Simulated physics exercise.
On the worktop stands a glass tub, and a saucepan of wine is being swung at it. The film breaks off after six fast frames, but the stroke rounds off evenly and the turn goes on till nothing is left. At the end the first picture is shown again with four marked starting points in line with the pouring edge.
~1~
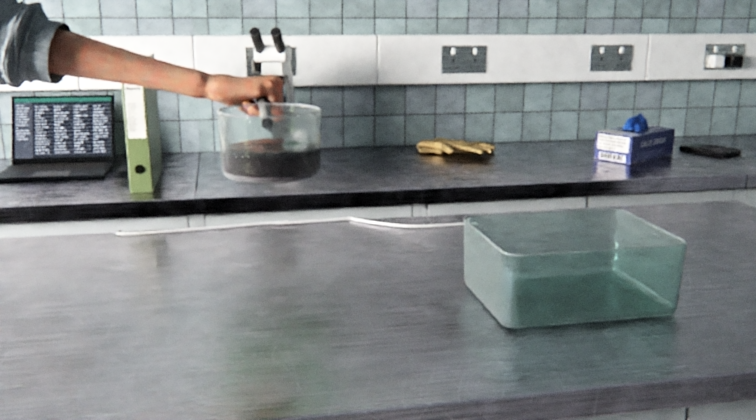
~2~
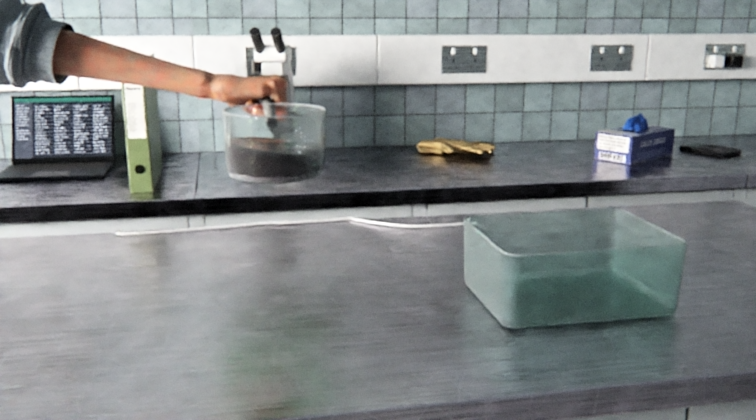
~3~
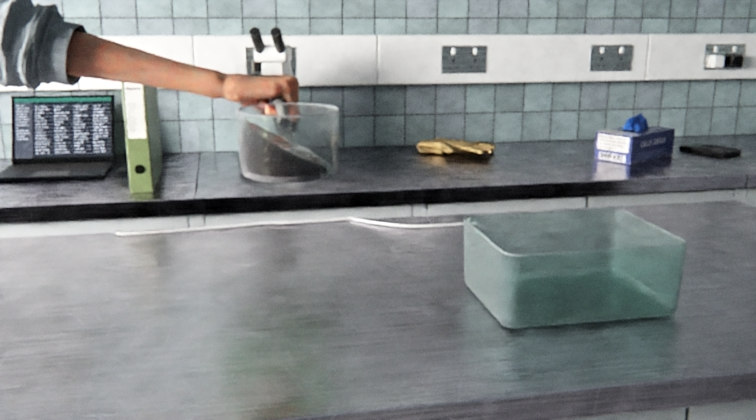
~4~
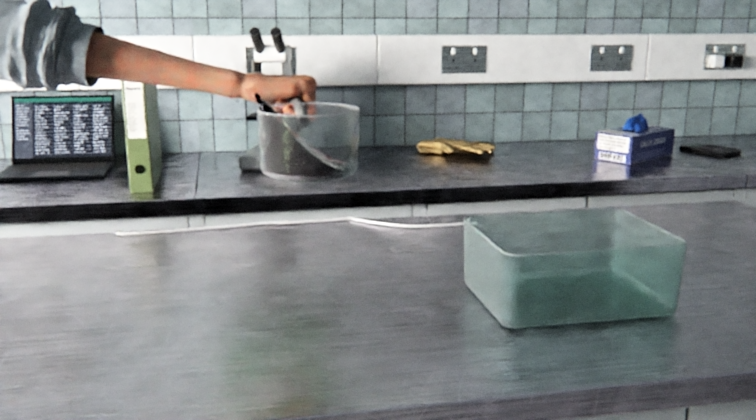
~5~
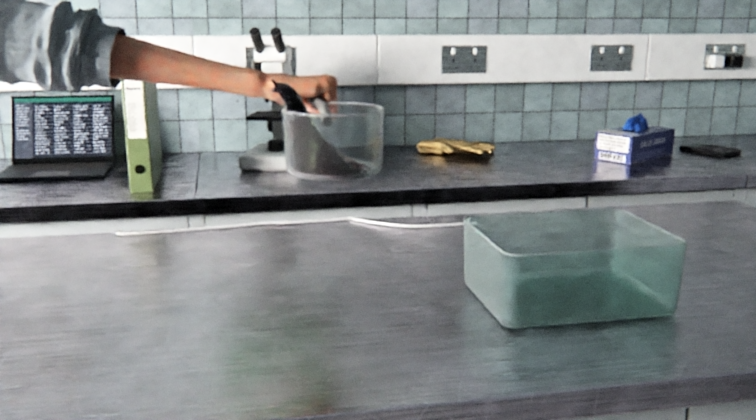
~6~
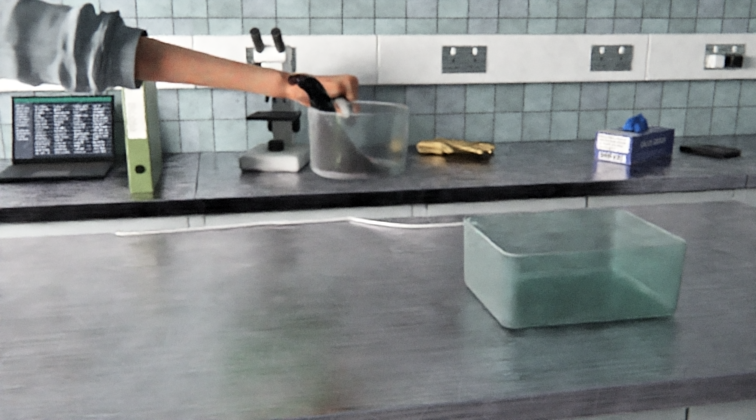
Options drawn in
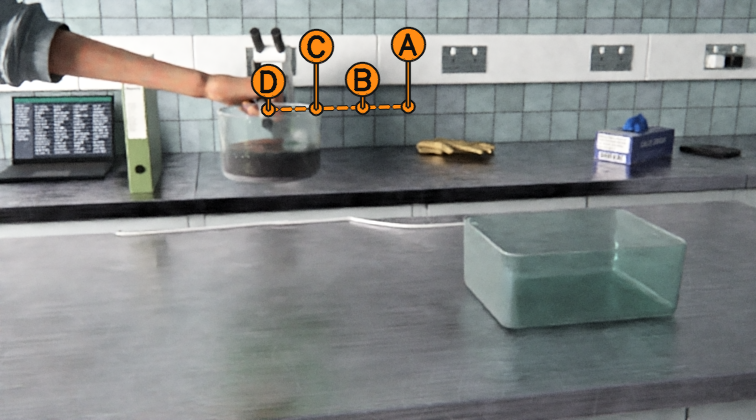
An arm swung a clear pan of dark liquid rightward above the worktop, toward a still glass tub, and the liquid sloshed up the pan's left side, then rose over the rim.
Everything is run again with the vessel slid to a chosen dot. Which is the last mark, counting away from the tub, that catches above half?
B.
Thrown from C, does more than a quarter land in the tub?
Yes, it does.
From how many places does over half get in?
Two of the four.
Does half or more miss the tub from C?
Yes, it does.
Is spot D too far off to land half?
Yes, that goes wrong.
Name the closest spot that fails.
That would be C.
In orange, A at (408, 106); B at (362, 107); C at (316, 108); D at (268, 109).
For spot A, about 90 % lands in the tub, 3 % falls short and 6 % goes beside or beyond.
For spot B, about 89 % lands in the tub, 5 % falls short and 6 % goes beside or beyond.
For spot C, about 37 % lands in the tub, 59 % falls short and 5 % goes beside or beyond.
For spot D, about 17 % lands in the tub, 79 % falls short and 5 % goes beside or beyond.
